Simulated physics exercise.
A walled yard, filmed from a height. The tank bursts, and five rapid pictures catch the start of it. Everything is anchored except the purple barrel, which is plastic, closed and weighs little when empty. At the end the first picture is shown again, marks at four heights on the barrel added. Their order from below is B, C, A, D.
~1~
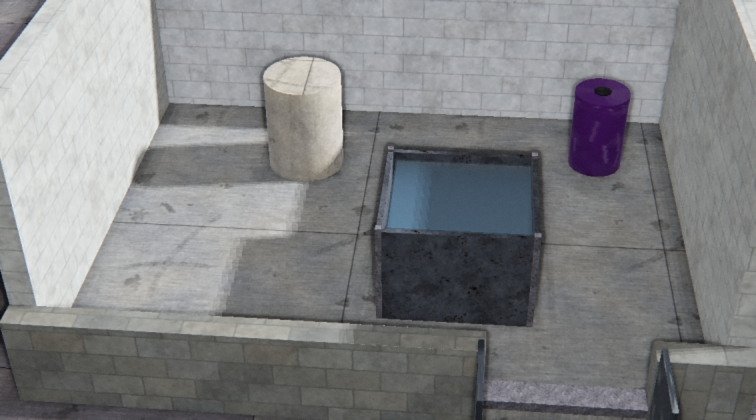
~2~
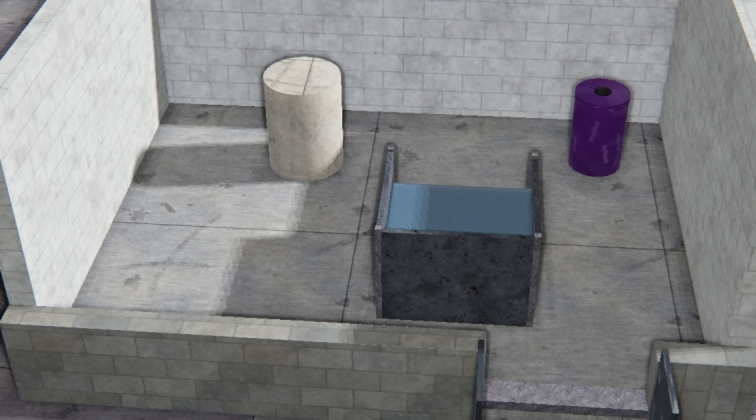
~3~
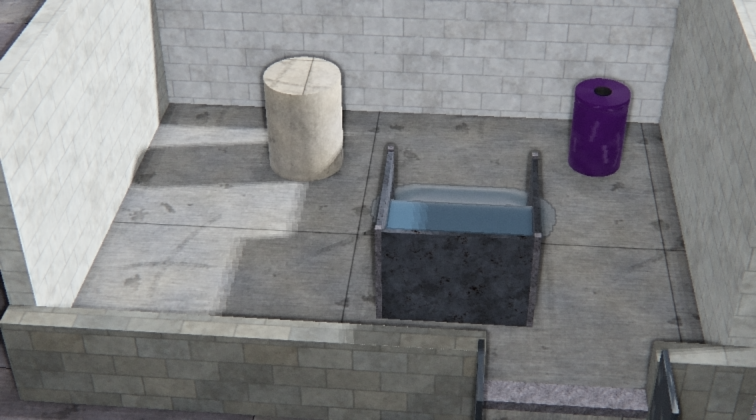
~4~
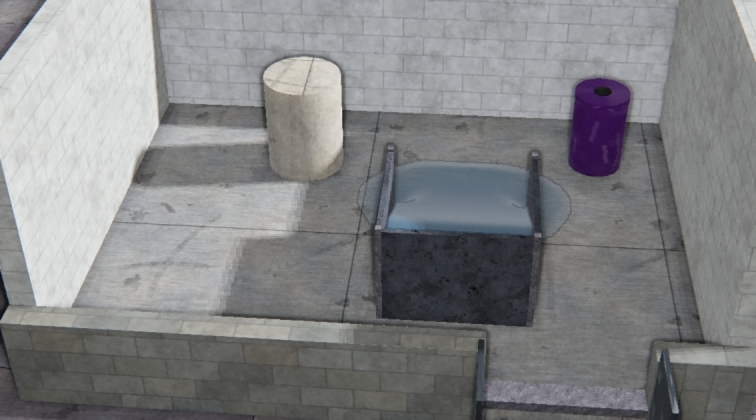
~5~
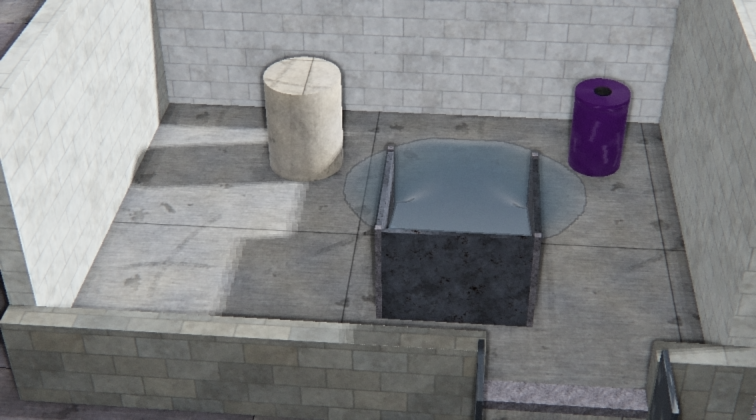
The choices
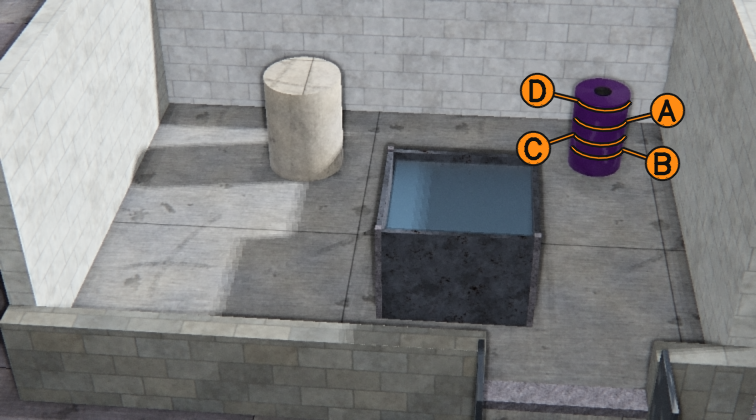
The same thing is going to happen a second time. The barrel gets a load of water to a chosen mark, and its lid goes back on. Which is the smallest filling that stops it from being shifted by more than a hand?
Go for B.
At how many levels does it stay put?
All of the four.
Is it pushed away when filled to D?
No.
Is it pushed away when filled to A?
No, not at all.
In orange, A at (602, 129); B at (598, 158); C at (600, 145); D at (604, 110); from the bottom up B, C, A, D.
Choosing A, it does not move.
Choosing B, it does not move.
Choosing C, it does not move.
Choosing D, it does not move.
